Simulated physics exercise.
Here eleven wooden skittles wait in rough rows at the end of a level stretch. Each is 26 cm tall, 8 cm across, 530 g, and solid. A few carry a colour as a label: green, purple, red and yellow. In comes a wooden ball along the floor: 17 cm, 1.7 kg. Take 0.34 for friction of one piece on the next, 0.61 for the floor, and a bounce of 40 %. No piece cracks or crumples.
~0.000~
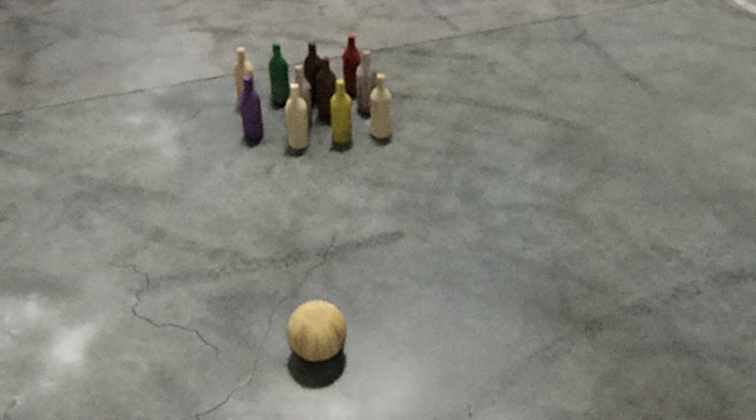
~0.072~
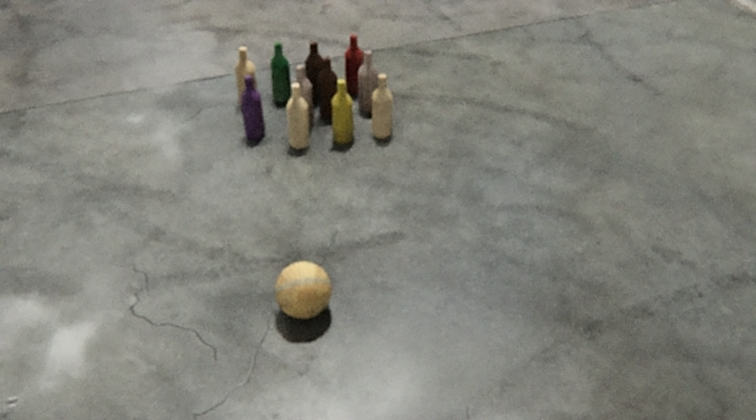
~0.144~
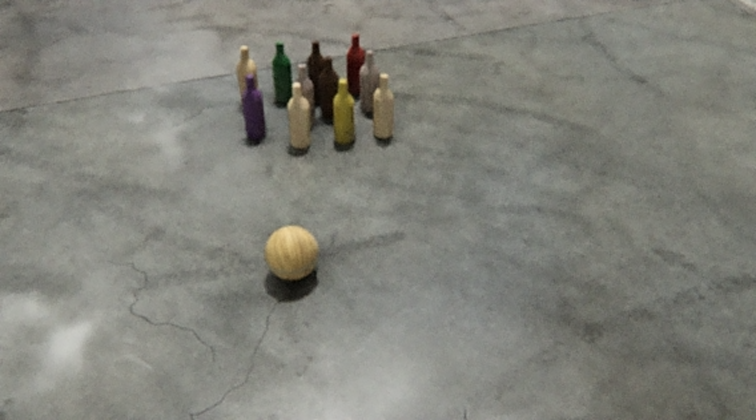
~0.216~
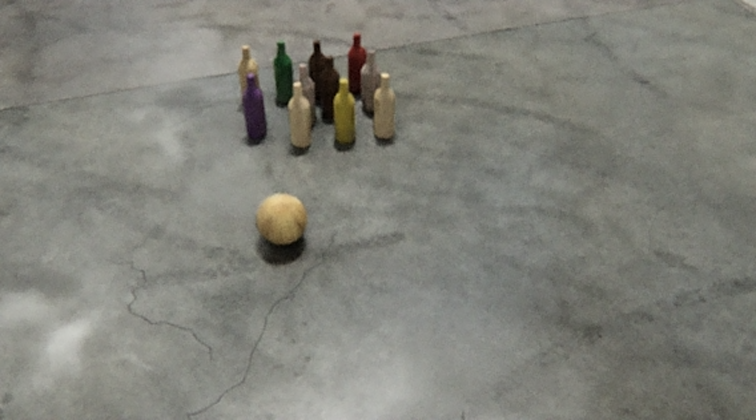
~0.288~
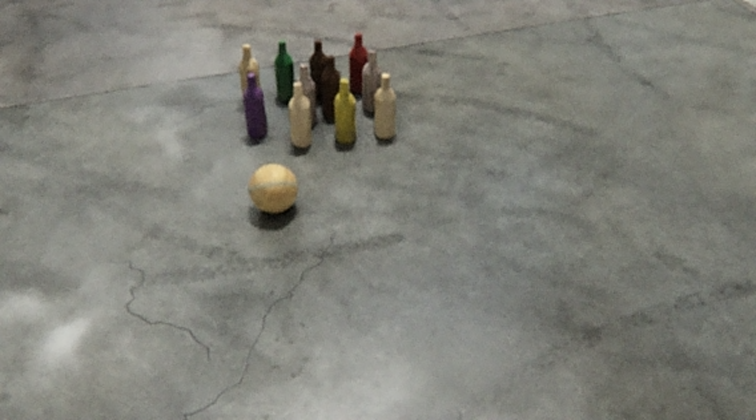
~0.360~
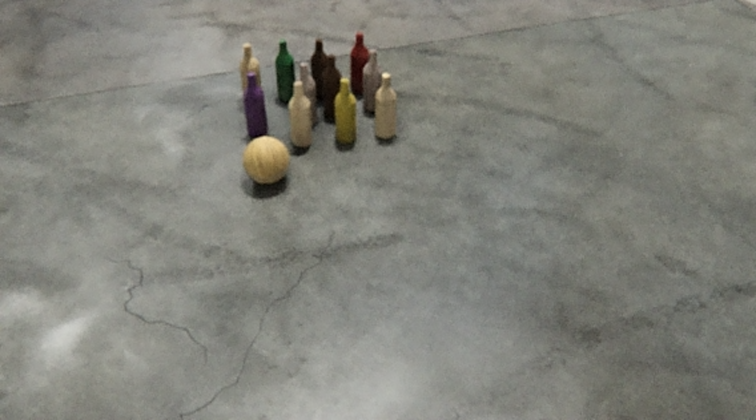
A wooden ball rolls away across a grey floor, drifting left, near upright coloured bottle-shaped skittles.
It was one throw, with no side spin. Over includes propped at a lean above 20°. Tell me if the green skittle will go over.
In the end the green skittle stays standing.
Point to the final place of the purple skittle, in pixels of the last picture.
At about (224, 59).
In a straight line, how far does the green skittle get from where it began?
Roughly 0 cm away.
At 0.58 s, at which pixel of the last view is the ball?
At about (253, 106).
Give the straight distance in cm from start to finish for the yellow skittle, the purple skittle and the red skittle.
Yellow 0, purple 60, red 0.
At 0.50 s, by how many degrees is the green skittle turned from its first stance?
Some 0°.
After 0.50 s, ball still moving; none of the 11 skittles over, 1 disturbed; green skittle unmoved; purple skittle leaning 8°.
After 0.58 s, ball still moving; none of the 11 skittles over, 2 disturbed; green skittle unmoved; purple skittle leaning 12°.
After 0.74 s, ball still moving; 1 of the 11 skittles over; green skittle unmoved; purple skittle leaning 11°.
After 1.02 s, ball still moving; 2 of the 11 skittles over; green skittle unmoved; purple skittle leaning 45°.
At rest (1.5 s), ball rolling away; 2 of the 11 skittles over; green skittle unmoved; purple skittle lying flat; yellow skittle unmoved. As the last picture would show them, middles, green skittle near (285, 69), purple skittle near (224, 59).
